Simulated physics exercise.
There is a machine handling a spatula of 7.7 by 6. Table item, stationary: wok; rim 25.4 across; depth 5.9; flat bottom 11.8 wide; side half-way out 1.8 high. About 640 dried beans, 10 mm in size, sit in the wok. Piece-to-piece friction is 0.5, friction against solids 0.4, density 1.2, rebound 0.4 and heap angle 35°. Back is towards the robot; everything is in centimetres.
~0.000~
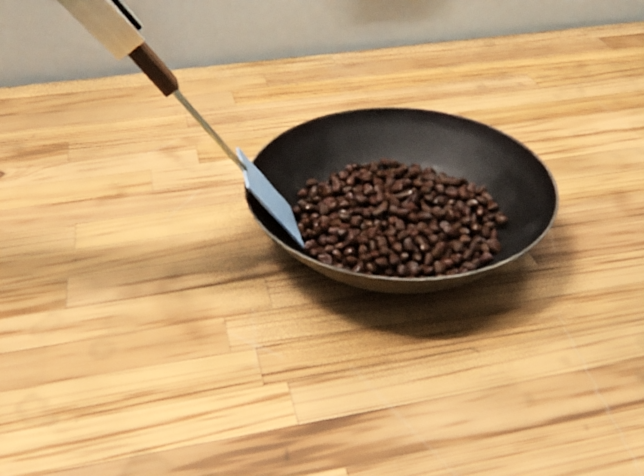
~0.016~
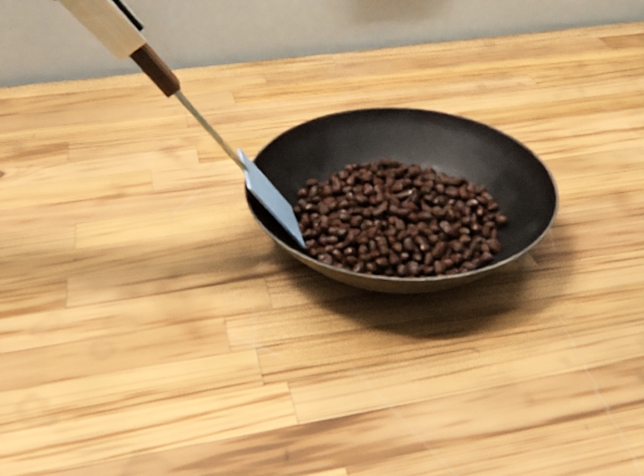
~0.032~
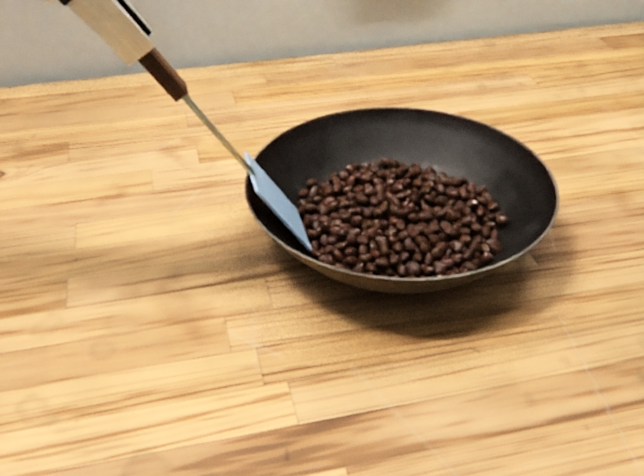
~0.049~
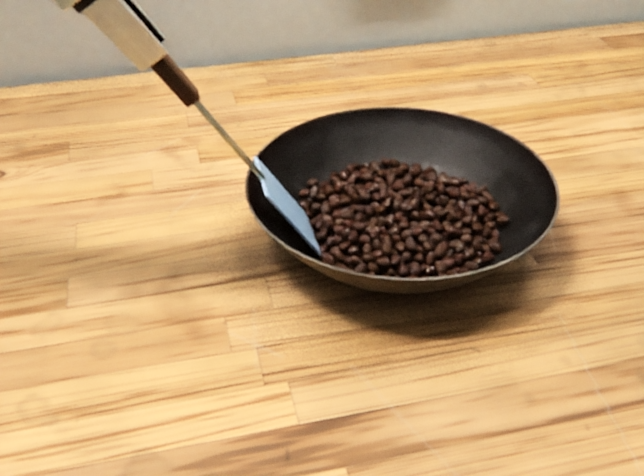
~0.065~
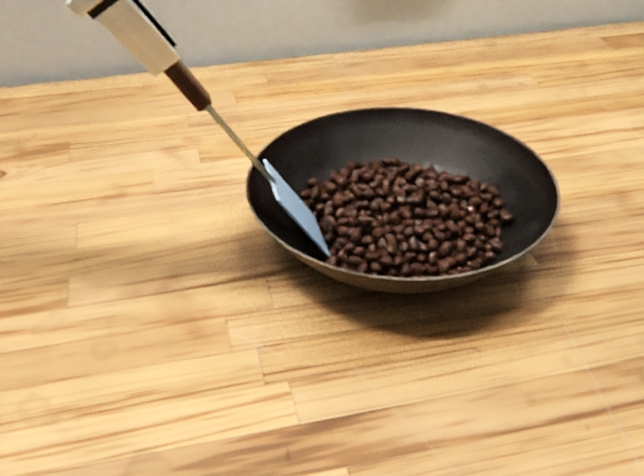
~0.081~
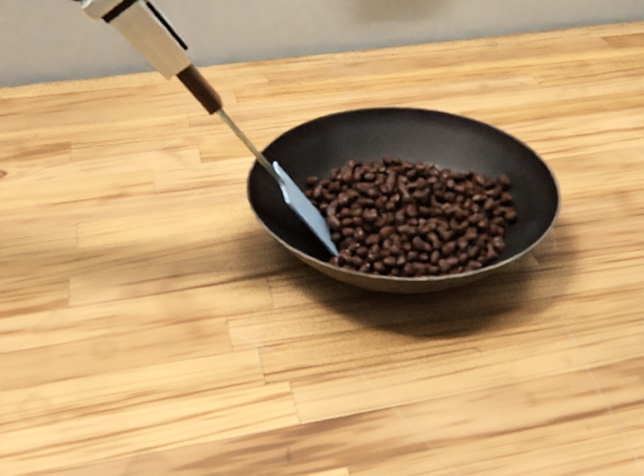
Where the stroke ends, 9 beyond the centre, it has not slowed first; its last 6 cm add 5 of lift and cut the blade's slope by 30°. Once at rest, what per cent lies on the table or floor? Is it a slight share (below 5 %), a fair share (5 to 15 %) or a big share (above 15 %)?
It is a fair share.
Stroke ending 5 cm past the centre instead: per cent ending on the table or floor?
Near 0 per cent.
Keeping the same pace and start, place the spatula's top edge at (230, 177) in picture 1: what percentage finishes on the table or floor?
Some 10 per cent.
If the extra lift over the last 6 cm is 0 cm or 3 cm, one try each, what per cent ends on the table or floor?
Estimates, in order: 10 % then 15 %.
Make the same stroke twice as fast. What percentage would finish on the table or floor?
25 %.
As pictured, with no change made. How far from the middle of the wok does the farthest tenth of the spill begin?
That distance is around 25 cm.
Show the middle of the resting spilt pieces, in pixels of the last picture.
(586, 214).
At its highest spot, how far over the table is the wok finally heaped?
Roughly 6.5 cm.
After 0.20 s, sloping 58°, highest piece 13 above the table; 638 in the wok, 1 on the blade or in flight.
After 0.33 s, sloping 47°, highest piece 11 above the table; 636 in the wok, 1 on the table or floor, 2 on the blade or in flight.
After 0.59 s, sloping 28°, highest piece 7 above the table; 577 in the wok, 59 on the table or floor, 3 on the blade or in flight.
After 1.64 s, sloping 28°, highest piece 6 above the table; 576 in the wok, 63 on the table or floor.
In the end, 576 in the wok, 63 on the table or floor. That is 10 % on the table or floor.
